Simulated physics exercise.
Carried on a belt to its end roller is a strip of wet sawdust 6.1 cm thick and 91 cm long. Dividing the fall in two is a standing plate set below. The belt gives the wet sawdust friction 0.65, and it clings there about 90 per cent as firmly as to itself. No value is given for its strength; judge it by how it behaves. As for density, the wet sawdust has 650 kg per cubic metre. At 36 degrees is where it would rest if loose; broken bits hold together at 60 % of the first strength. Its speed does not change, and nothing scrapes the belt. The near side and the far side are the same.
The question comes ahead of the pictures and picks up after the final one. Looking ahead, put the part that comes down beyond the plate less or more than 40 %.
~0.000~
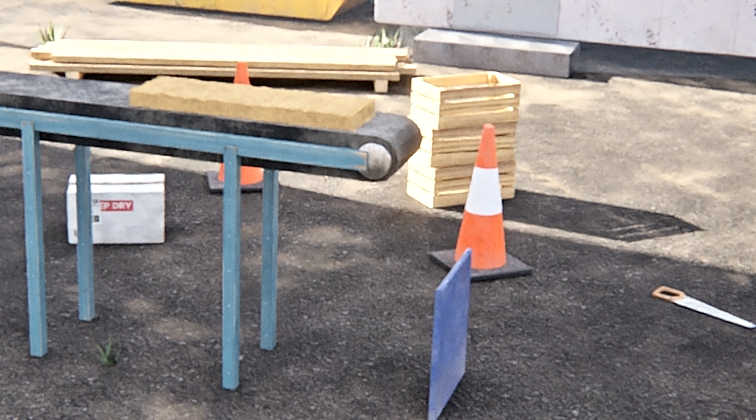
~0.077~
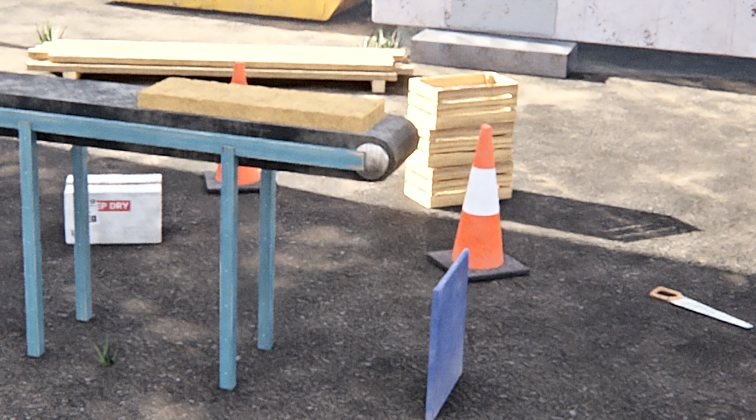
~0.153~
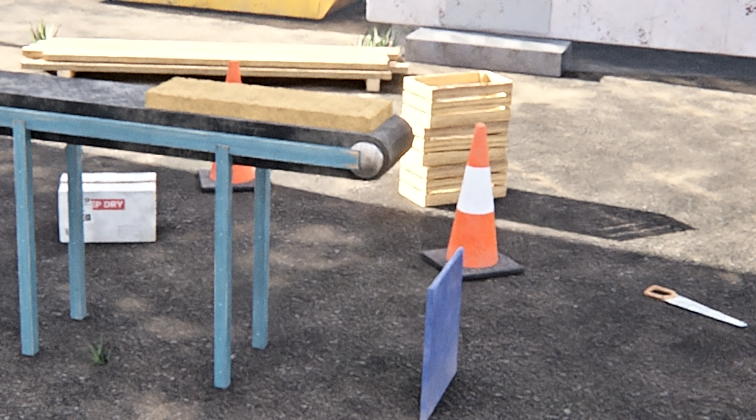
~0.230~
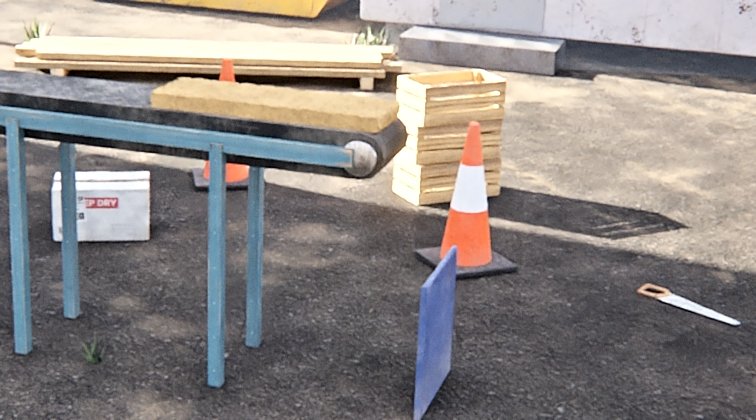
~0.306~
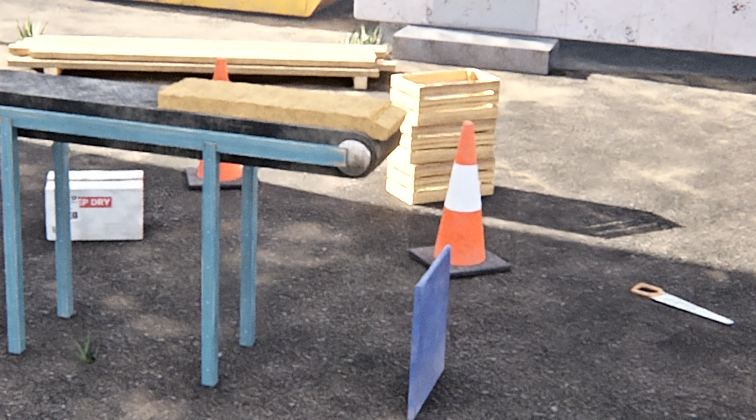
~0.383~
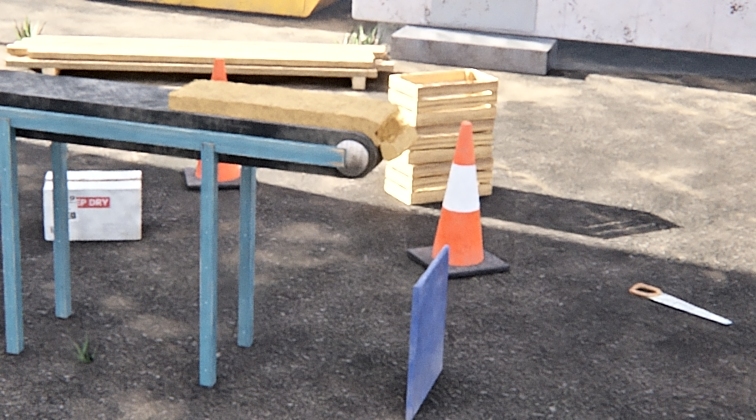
Lower than 40 %.
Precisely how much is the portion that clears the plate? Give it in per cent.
Estimate: Some 18 per cent.
After 0.73 s, 4 % is beyond the plate's line.
After 1.15 s, 8 % is beyond the plate's line.
After 1.56 s, 14 % is beyond the plate's line.
After 1.97 s, 18 % is beyond the plate's line.
After 3.27 s, at the end, 18 % is beyond the plate's line.
